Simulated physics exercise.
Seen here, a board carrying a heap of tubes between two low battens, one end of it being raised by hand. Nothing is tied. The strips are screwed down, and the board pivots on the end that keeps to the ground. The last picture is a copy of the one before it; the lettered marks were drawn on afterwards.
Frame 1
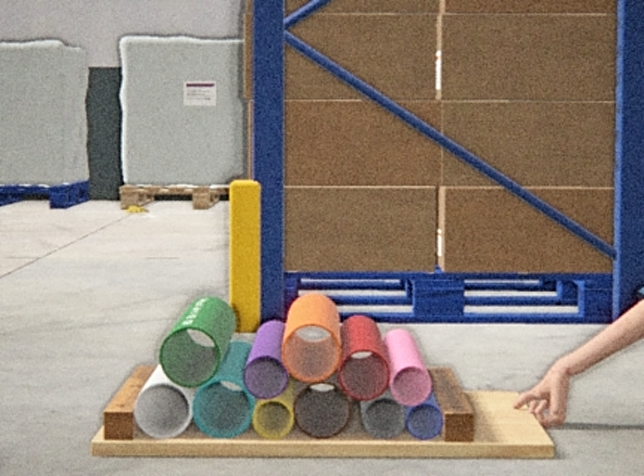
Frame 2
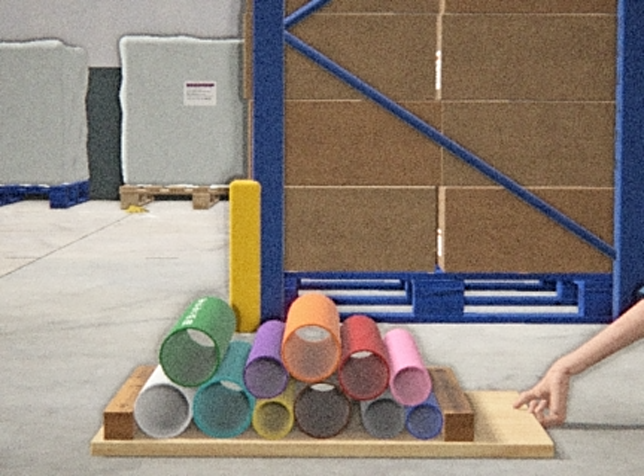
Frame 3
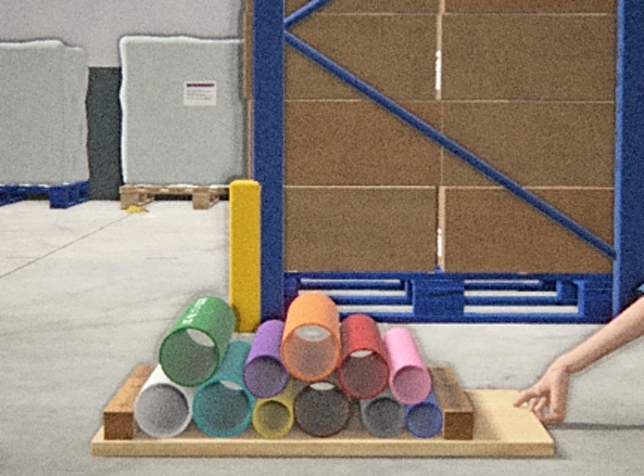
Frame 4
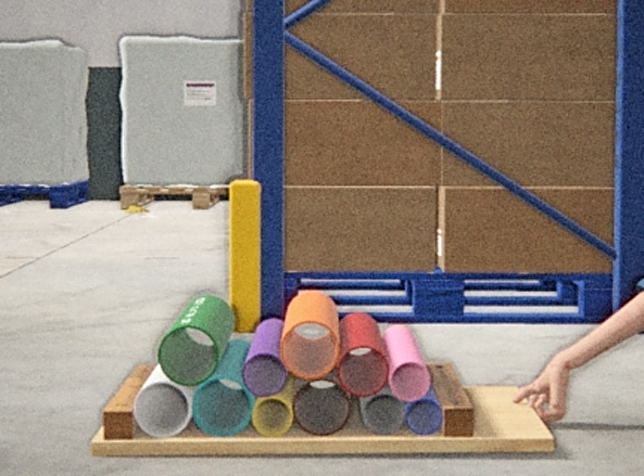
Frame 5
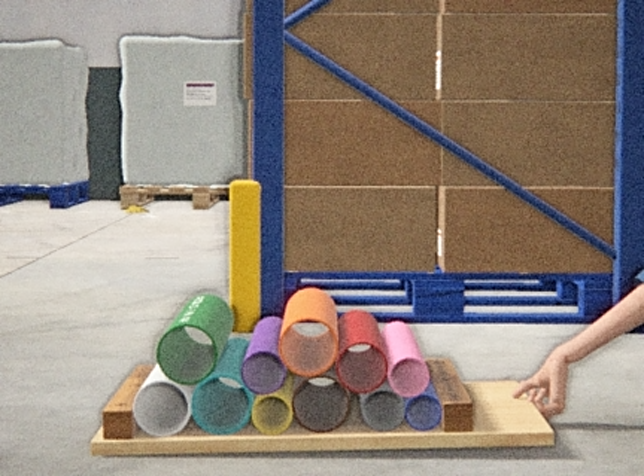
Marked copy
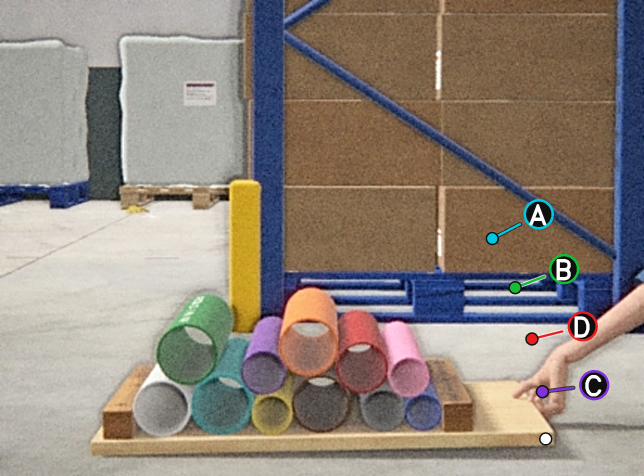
A hand at the right barely raising one end of a wooden board, colourful stacked tubes staying bunched between two wooden strips.
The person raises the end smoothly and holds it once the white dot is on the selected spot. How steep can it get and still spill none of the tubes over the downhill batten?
The highest mark that will do is B.
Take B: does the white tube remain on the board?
Yes.
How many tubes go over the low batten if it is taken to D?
At D the number is none.
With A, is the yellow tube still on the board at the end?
The yellow tube: Yes.
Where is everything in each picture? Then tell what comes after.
In the first picture, brown tube (322, 410); grey tube (384, 418); blue tube (424, 422).
In the second picture, blue tube (424, 421); red tube (364, 375).
In the third picture, board (323, 406); grey tube (384, 417); blue tube (424, 420); turquoise tube (223, 408).
In the fourth picture, board (322, 404); white tube (163, 409); turquoise tube (222, 406).
In the fifth picture, board (322, 402); white tube (162, 408); turquoise tube (221, 405).
On the copy, A at (492, 239); B at (515, 287); C at (543, 392); D at (532, 339); the white dot at (546, 439).
On B. First, board at 15°.
Then, board at 21°.
Finally, board at 21°, none over the low batten.
By contrast, A one over the low batten (green); C none over the low batten; D none over the low batten.
